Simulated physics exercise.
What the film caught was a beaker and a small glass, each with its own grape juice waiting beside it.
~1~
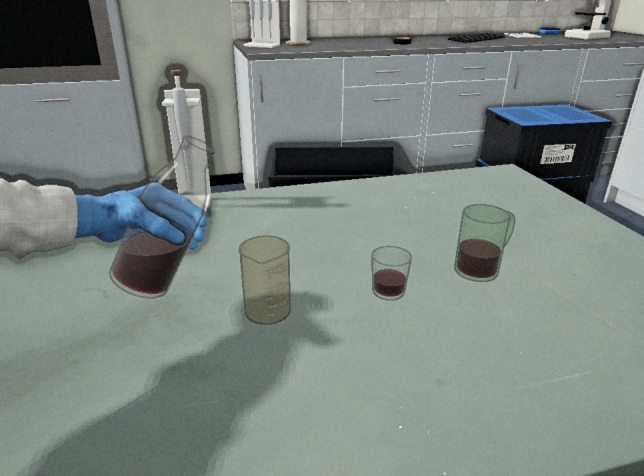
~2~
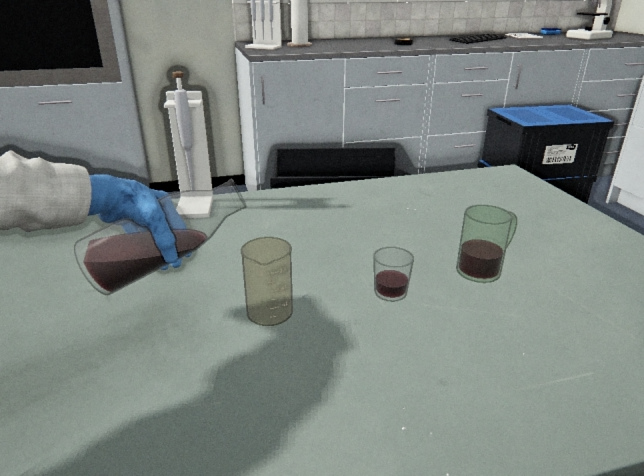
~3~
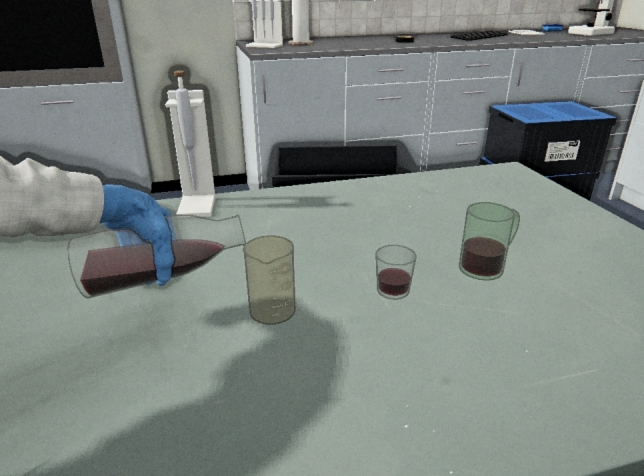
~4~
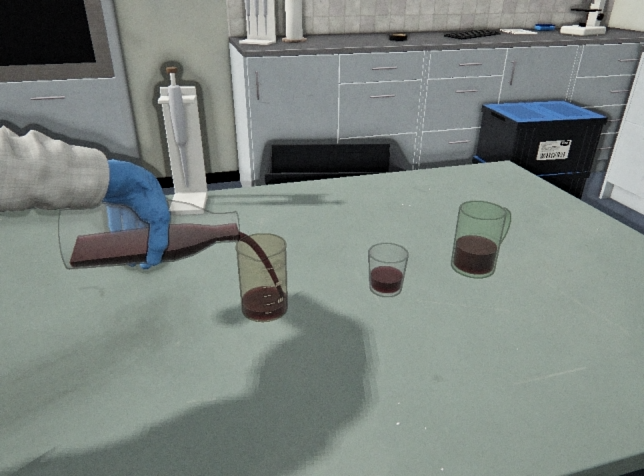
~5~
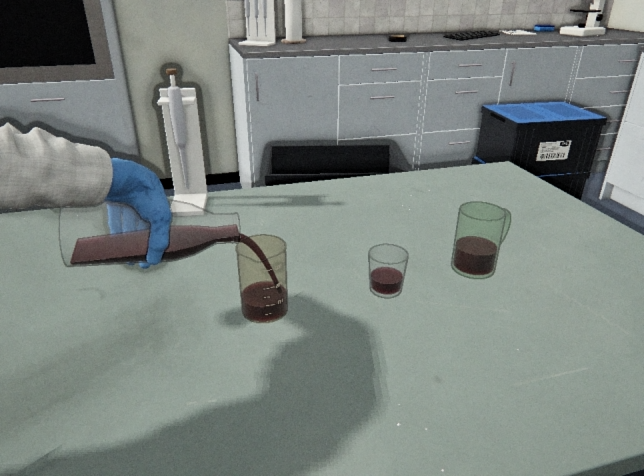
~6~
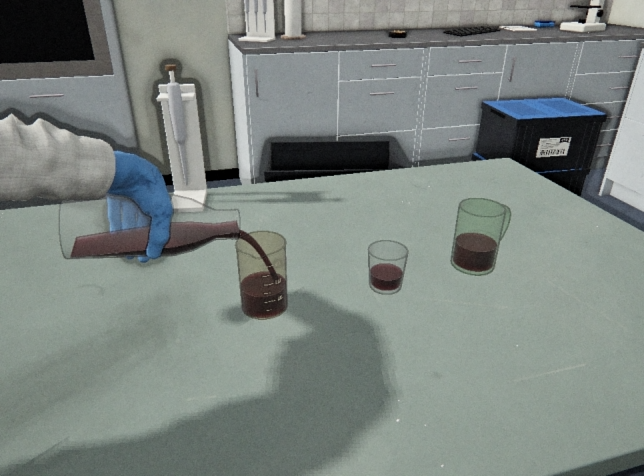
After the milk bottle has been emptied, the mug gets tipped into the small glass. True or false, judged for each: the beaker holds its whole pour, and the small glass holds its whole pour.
Beaker: True; small glass: False.
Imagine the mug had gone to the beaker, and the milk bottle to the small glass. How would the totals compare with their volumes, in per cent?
30 % and 230 %, in that order.
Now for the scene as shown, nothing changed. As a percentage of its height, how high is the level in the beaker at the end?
By my reckoning it's around 70 percent.
Next, the beaker is about half full.
After that, the beaker is about three quarters full.
Finally, the beaker is about three quarters full; the small glass is full to the brim with a puddle round it.
